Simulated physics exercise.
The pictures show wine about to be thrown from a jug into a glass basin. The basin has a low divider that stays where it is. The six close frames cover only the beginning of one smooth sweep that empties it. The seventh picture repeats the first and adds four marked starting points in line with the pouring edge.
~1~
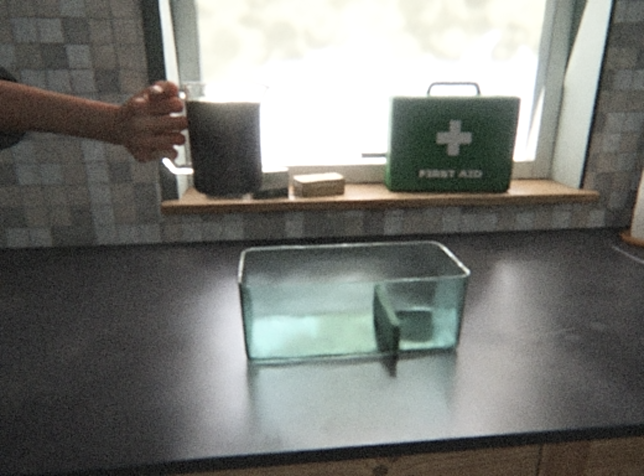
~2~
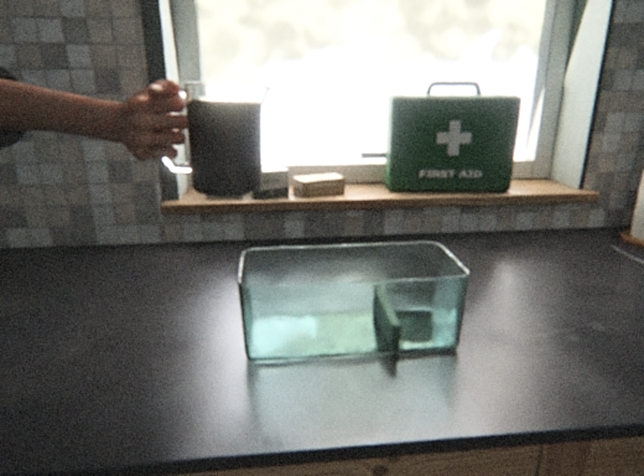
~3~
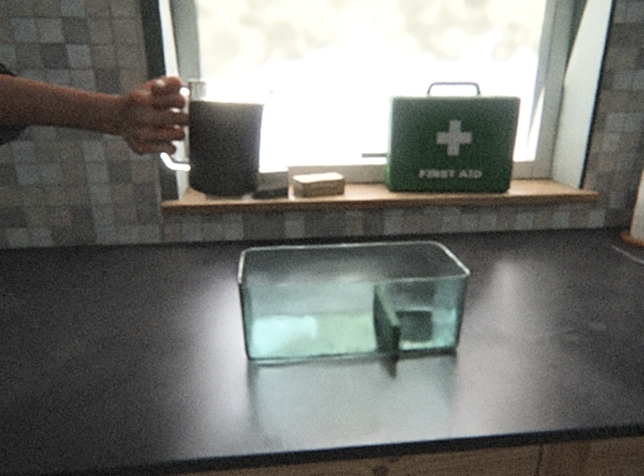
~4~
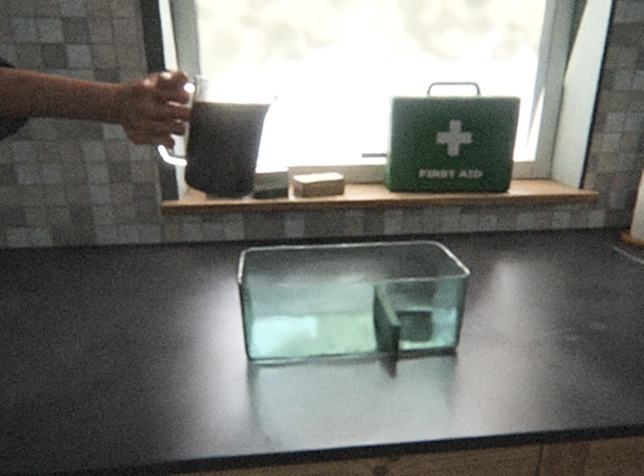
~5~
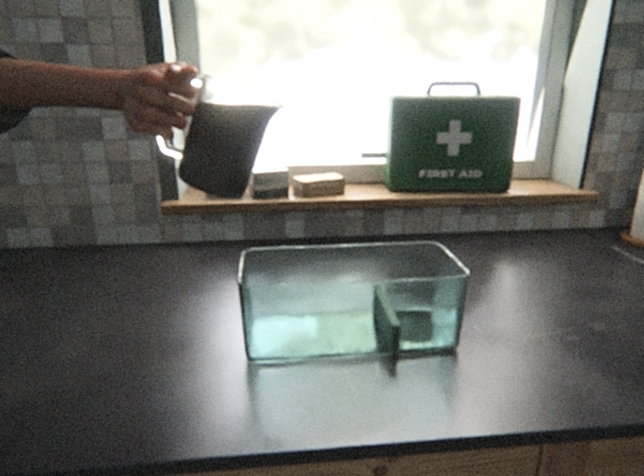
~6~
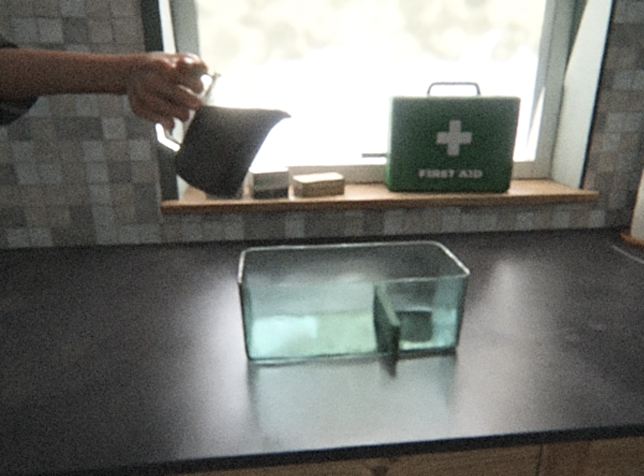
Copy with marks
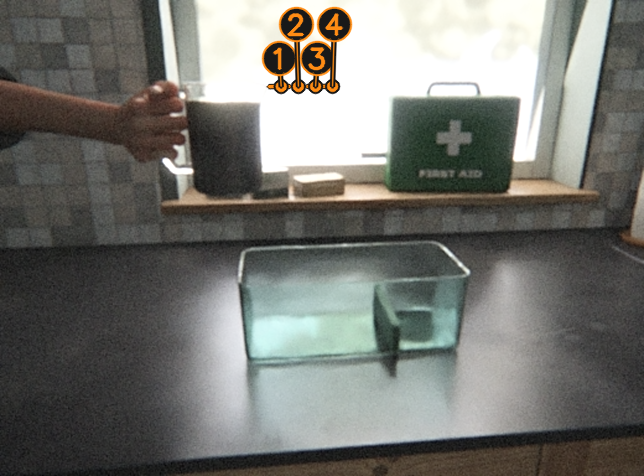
A hand reaching in from the left holds a dark jug by its handle before a bright window, above a black kitchen counter seen from the front and slightly above. A clear, greenish glass basin with a low divider sits on the counter, and a green first aid case and small blocks rest on the wooden sill. The jug stays upright, then tilts steadily rightward while the view holds still.
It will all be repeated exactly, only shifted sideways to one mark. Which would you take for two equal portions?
3 is best.
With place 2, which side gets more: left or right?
The left one.
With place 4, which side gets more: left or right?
The right side.
On the marked copy, 1 at (281, 86); 2 at (298, 86); 3 at (315, 86); 4 at (332, 86).
Choosing 1, about 91 % ends left of the wall and 5 % right of it; 3 % is lost outside.
Choosing 2, about 89 % ends left of the wall and 8 % right of it; 3 % is lost outside.
Choosing 3, about 43 % ends left of the wall and 57 % right of it.
Choosing 4, about 20 % ends left of the wall and 79 % right of it.
